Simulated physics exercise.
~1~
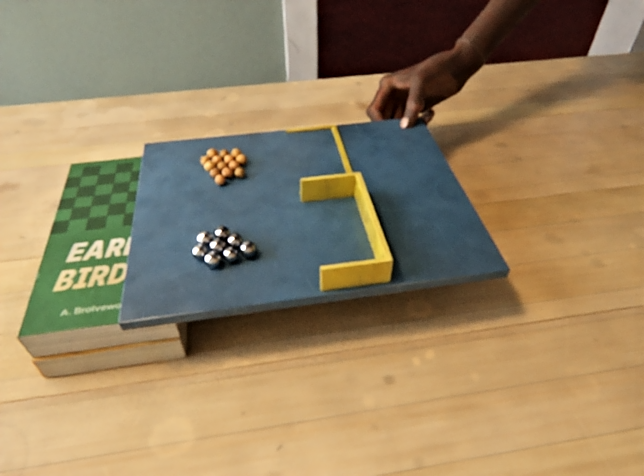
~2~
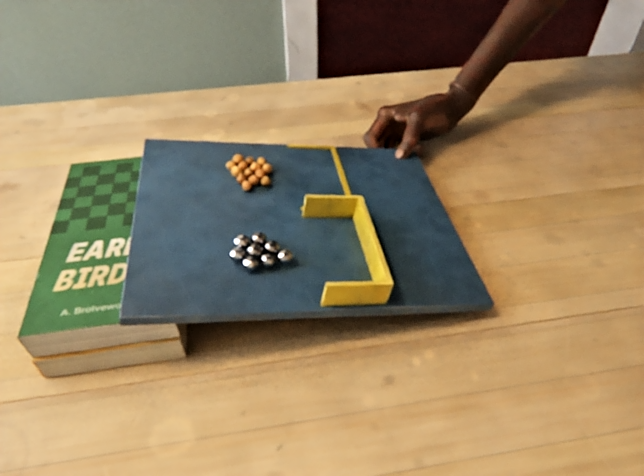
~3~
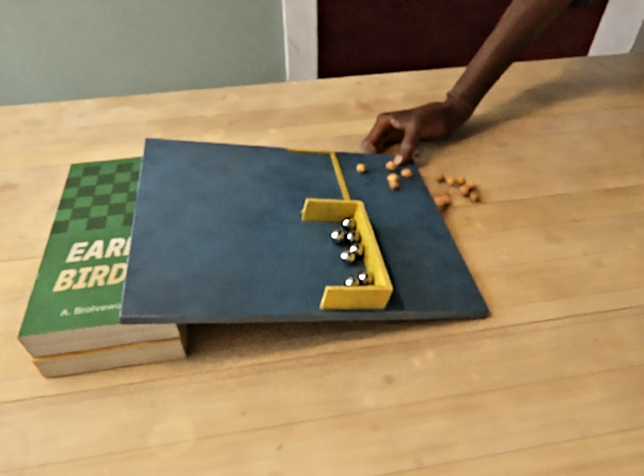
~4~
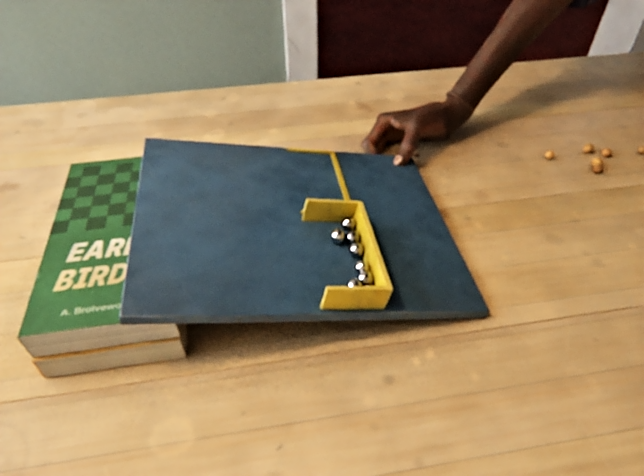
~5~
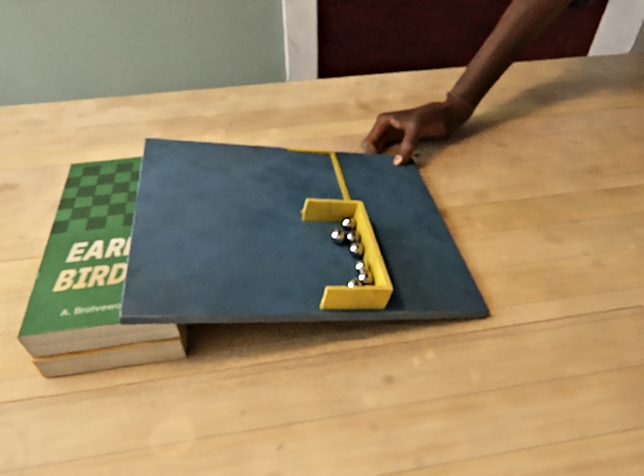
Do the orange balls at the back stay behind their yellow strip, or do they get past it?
They get past it. All of the orange balls go over the low yellow strip, while the shiny balls nearer the viewer pile up behind their own barrier.
